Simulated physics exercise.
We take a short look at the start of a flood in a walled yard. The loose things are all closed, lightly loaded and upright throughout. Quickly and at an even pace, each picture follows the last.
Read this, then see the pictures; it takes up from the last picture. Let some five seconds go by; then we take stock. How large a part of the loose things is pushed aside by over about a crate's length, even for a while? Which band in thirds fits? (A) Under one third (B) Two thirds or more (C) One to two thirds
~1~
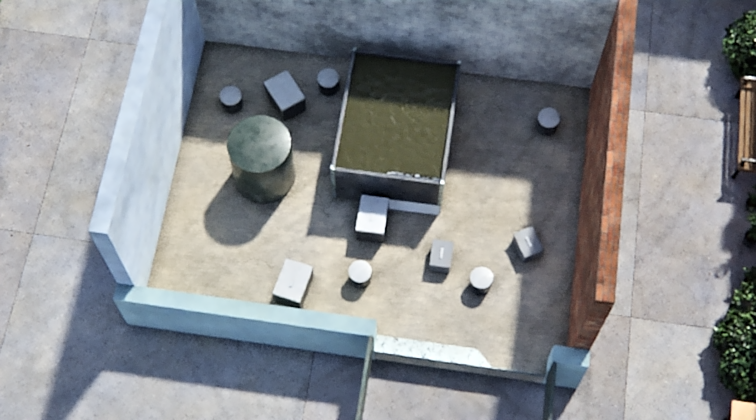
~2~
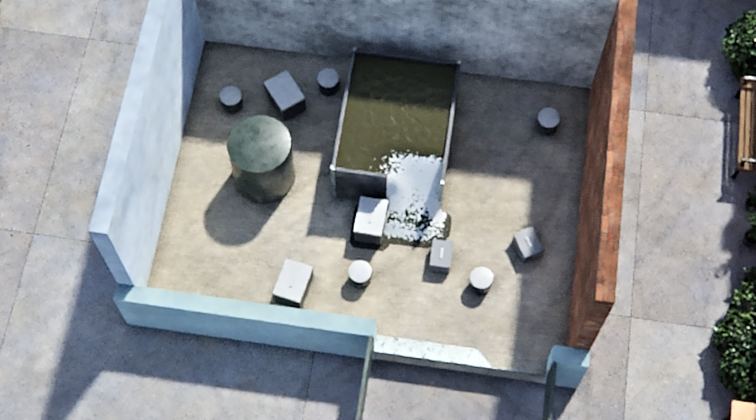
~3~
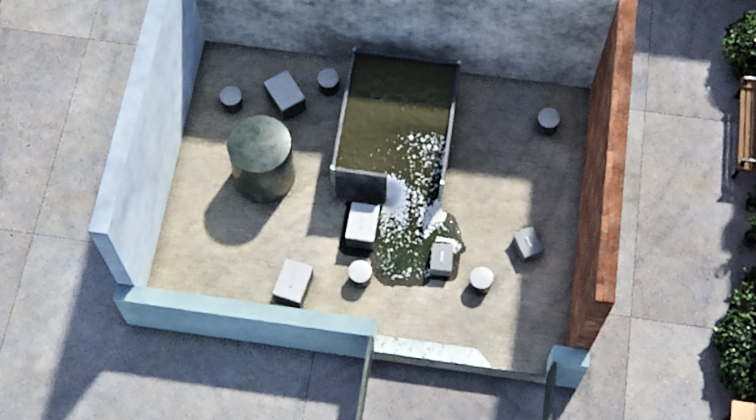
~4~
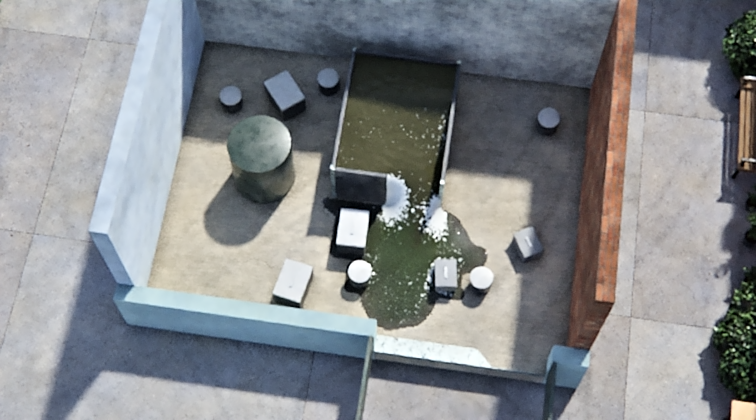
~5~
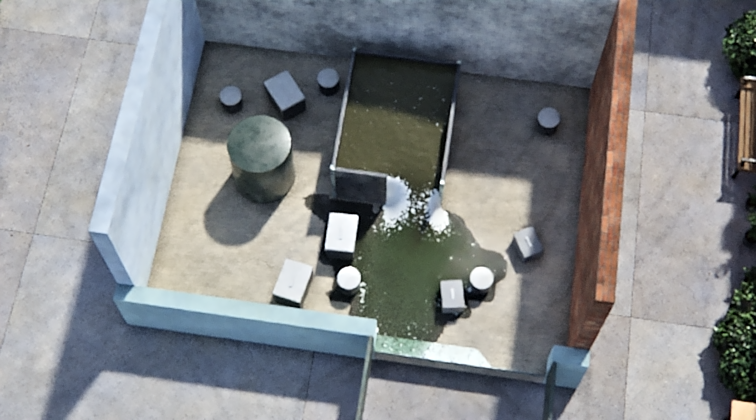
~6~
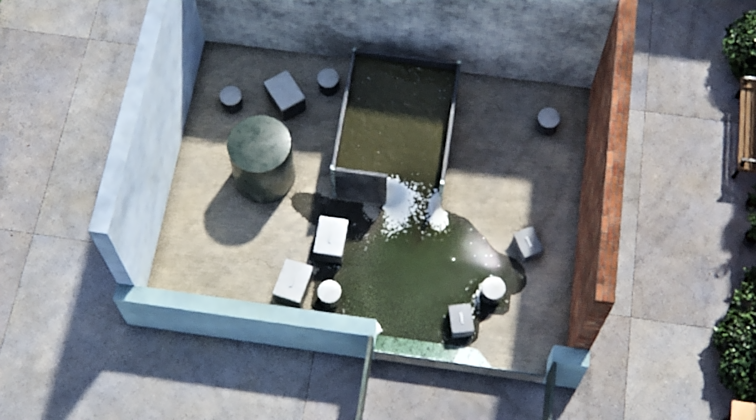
One to two thirds (C).
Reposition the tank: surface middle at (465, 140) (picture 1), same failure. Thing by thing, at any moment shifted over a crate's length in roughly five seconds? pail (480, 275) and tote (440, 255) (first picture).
Lab note, in listed order: Full stretch covered; full stretch covered.
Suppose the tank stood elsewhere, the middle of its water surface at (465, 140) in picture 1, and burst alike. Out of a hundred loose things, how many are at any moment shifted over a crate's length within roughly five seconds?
Estimate: Near 20 per cent of them.
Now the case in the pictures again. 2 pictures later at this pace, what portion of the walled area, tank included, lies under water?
35 %.
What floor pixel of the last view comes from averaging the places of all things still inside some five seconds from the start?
The mean position lies close to (346, 145).
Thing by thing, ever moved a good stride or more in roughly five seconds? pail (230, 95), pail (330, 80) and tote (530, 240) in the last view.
Went a long way, never got far, never got far.
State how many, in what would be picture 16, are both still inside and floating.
That number is 2.
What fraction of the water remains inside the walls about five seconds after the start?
Estimate: About 54 %.
A moment on, 4 of 10 are well off their spots; 1 afloat.
Next, 5 of 10 are well off their spots; 2 afloat.
Later, 5 of 10 are well off their spots; 2 afloat.
In the end, 6 of 10 are well off their spots, and 6 have been at some point; 3 afloat.
